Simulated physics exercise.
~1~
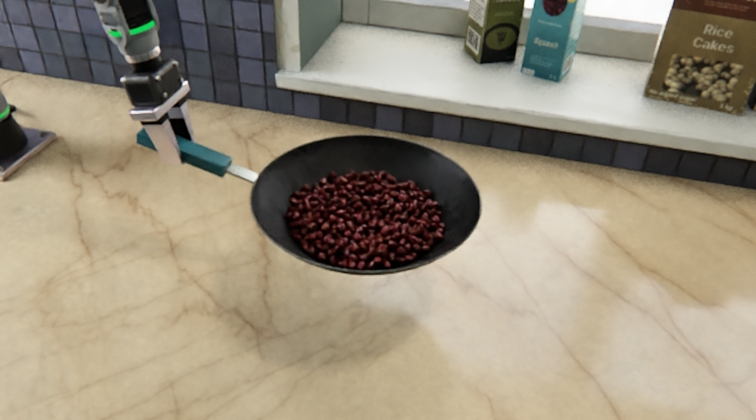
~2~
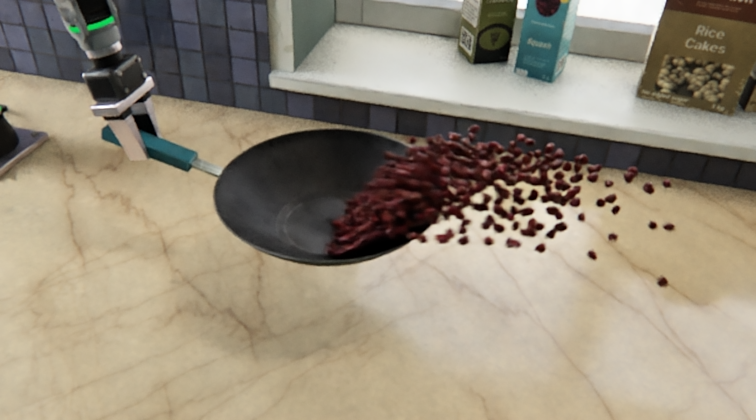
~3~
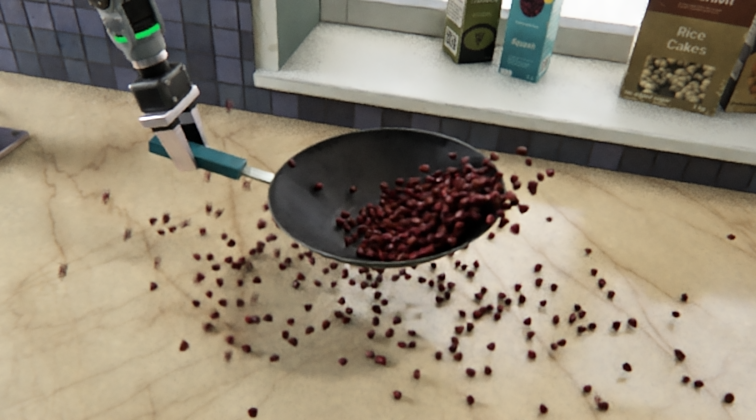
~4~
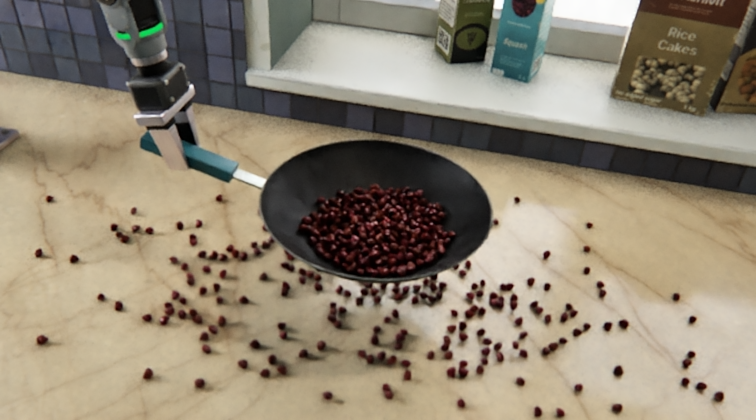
Robotic arm jerking a black wok of dark red beans left and right, flinging many across the marble-patterned counter, then holding still.
